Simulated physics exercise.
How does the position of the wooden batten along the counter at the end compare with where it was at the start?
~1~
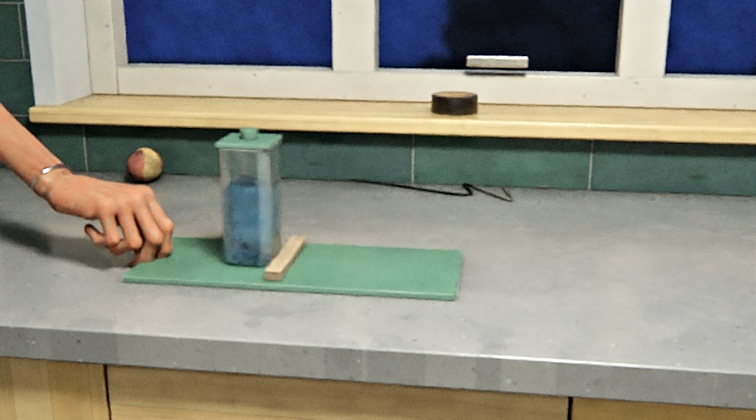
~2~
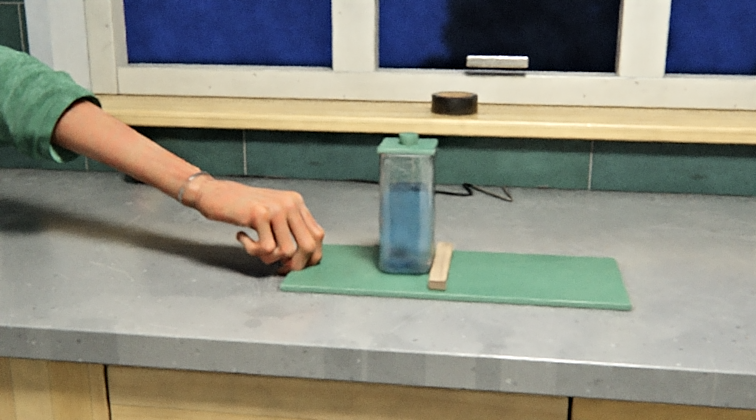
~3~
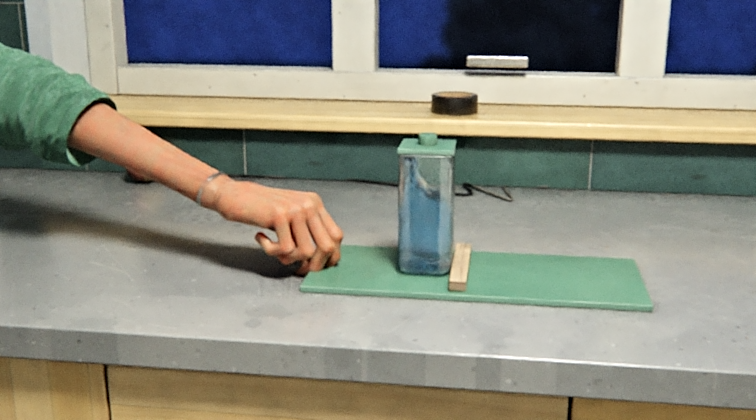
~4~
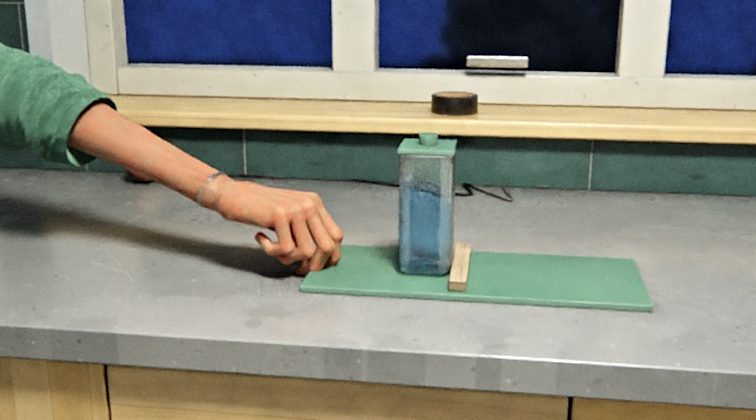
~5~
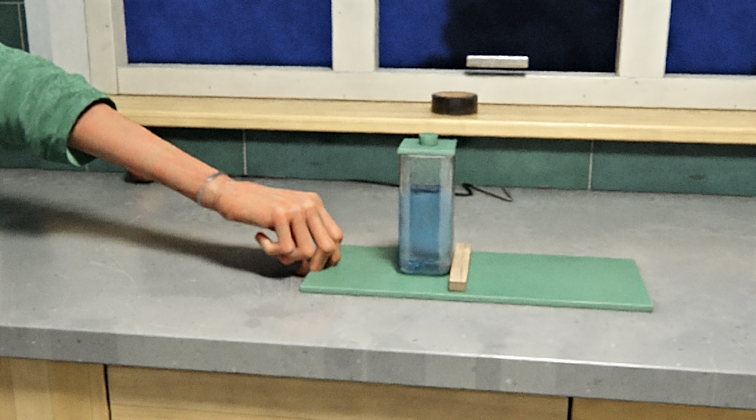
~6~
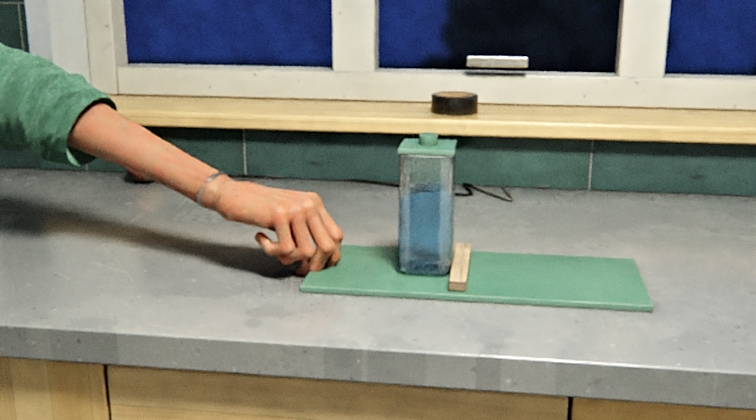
It starts left of the middle of the view and ends right of the middle, having been carried to the right with the board.
